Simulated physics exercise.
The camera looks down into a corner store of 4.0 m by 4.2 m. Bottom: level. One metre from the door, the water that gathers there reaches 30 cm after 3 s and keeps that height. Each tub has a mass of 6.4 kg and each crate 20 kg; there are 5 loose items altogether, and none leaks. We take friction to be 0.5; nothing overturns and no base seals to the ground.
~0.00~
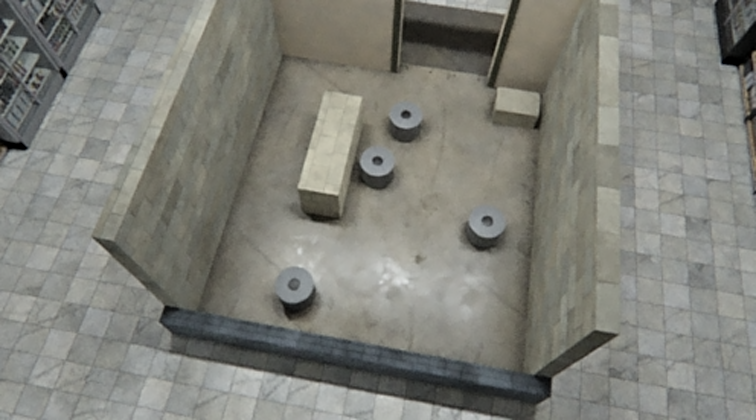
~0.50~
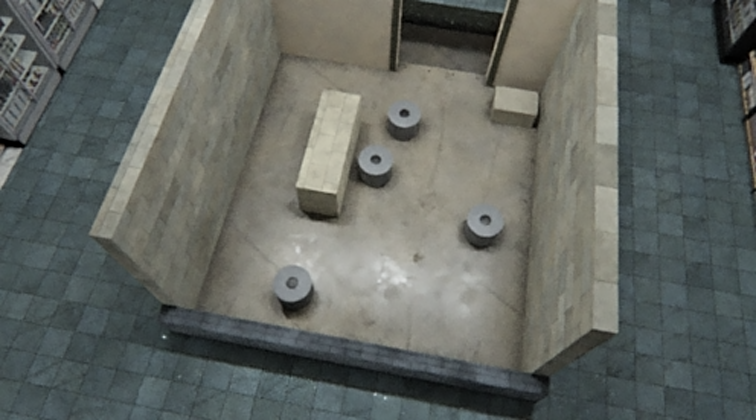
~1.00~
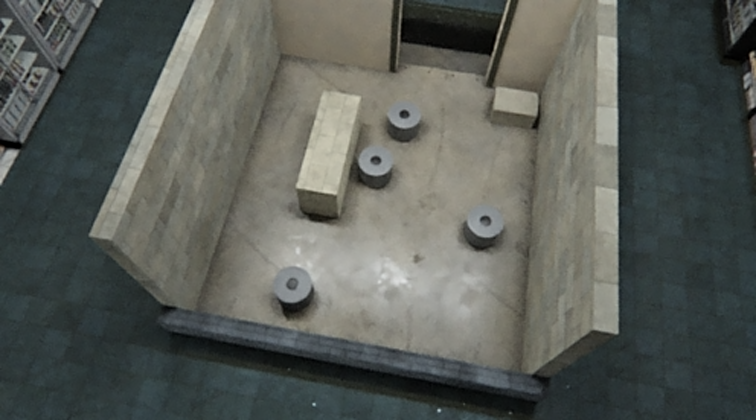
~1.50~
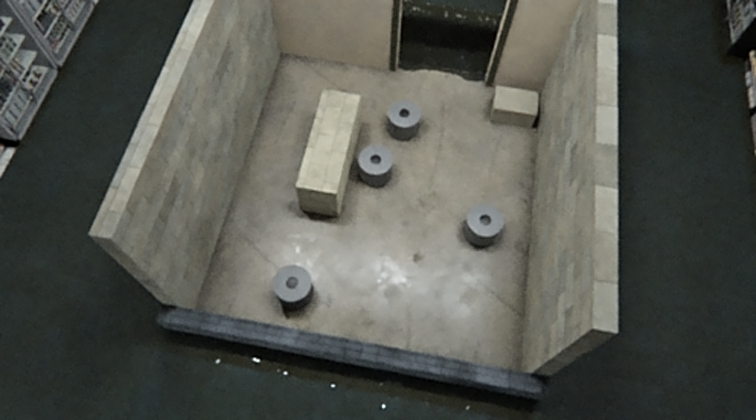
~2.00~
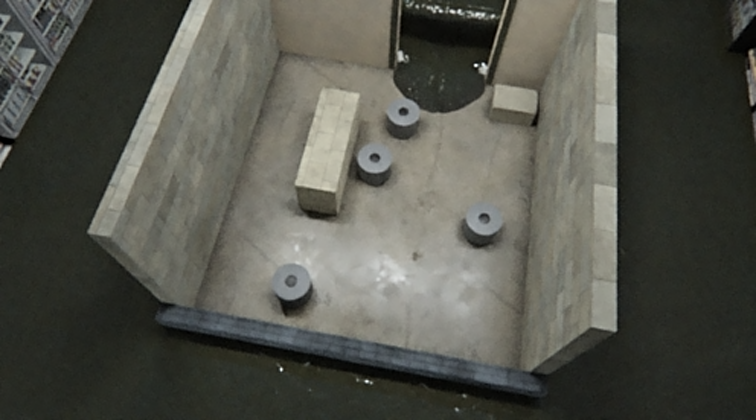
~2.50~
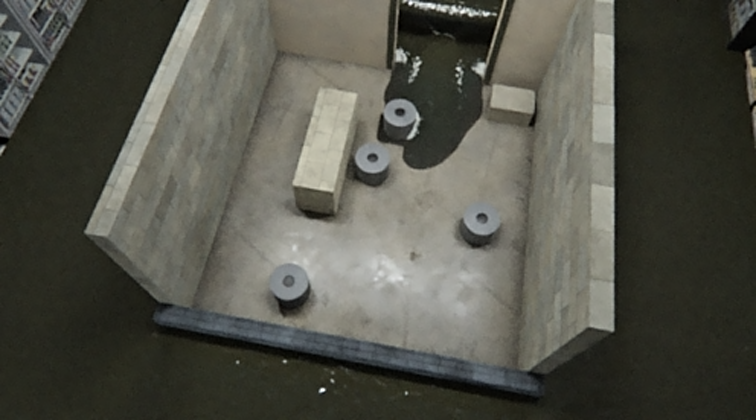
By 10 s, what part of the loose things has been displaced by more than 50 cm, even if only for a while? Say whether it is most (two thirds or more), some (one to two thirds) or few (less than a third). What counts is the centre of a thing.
Most.
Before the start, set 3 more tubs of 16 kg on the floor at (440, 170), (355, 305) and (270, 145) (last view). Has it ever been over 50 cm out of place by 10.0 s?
In turn: Beyond the mark, beyond the mark, beyond the mark.
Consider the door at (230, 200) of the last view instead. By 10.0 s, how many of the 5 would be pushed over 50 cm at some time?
Result: 5.
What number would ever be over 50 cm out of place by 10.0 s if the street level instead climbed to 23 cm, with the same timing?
4.
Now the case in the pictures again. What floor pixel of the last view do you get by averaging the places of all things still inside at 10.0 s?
That lands at roughly (370, 128).
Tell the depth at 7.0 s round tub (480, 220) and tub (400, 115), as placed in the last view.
19 and 16 cm.
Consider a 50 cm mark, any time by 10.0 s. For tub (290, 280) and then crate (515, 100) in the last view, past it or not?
Beyond, within.
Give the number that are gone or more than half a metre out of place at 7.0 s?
Tally: 4.
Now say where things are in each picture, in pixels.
A tub at (406, 115), on the bottom; a tub at (294, 285), on the bottom; 0.0 m2 under water; 0 of 5 have shifted, in the first picture.
A tub at (405, 114), on the bottom; a tub at (292, 283), on the bottom; 0.0 m2 under water; 0 of 5 have shifted, in the second picture.
A tub at (405, 115) rests on the ground; a tub at (293, 284), on the bottom; water covers 0.0 m2; 0 of 5 have shifted, in the third picture.
A tub at (404, 113) rests on the ground; a tub at (292, 283), on the bottom; 0.0 m2 under water; 0 of 5 have shifted, in the fourth picture.
A tub at (404, 112), on the bottom; a tub at (291, 281), on the bottom; water covers 0.6 m2; 0 of 5 have shifted, in the fifth picture.
A tub at (400, 113), on the bottom; a tub at (289, 281), on the bottom; 1.6 m2 under water; 0 of 5 have shifted, in the sixth picture.
After 3.5 s 1 of 5 are over 50 cm from their spots; 1 afloat.
After 4.5 s 3 of 5 are over 50 cm from their spots; 2 afloat.
After 7.0 s 4 of 5 are over 50 cm from their spots; 4 afloat.
After 10.0 s 4 of 5 are over 50 cm from their spots, and 4 have been at some point; 5 afloat.
